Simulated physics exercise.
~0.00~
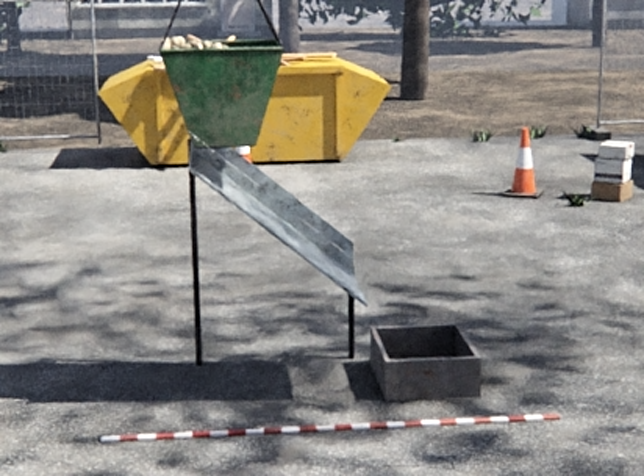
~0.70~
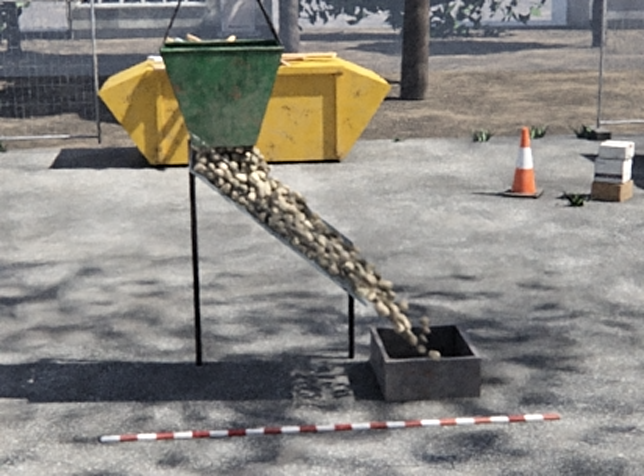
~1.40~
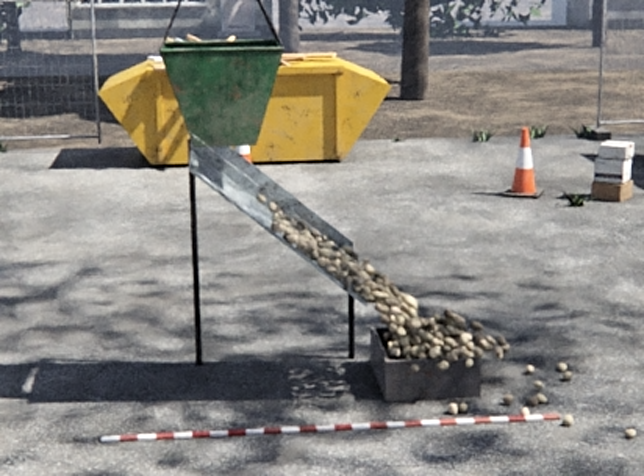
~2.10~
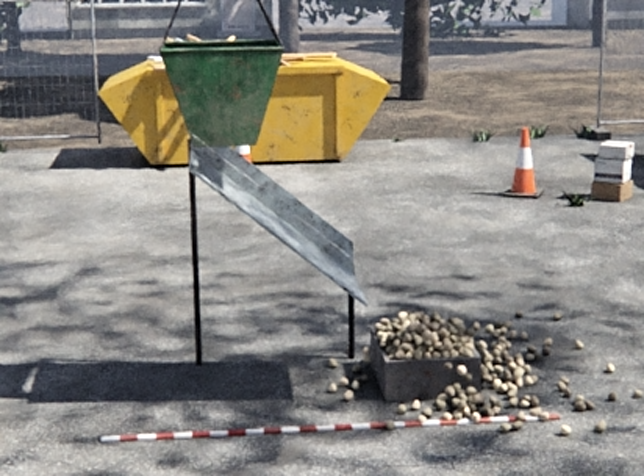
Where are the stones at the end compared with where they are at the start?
At the start the stones are up in the hanging green skip, but at the end they are lower down and further right, mostly heaped in the grey bin with the rest scattered on the ground around it.
At first, a green skip loaded with pale, rounded stones hangs still above a sloping steel chute, with an open grey bin on the ground below and a yellow container behind. The stones then pour out of the bottom of the skip and slide down the chute to the right in a thick stream. As the upper part of the chute clears, they pile up in the bin and some spill onto the ground. By the end the chute is bare, most of the stones are heaped in the bin, and the rest lie scattered around it, mainly in front and to the right.
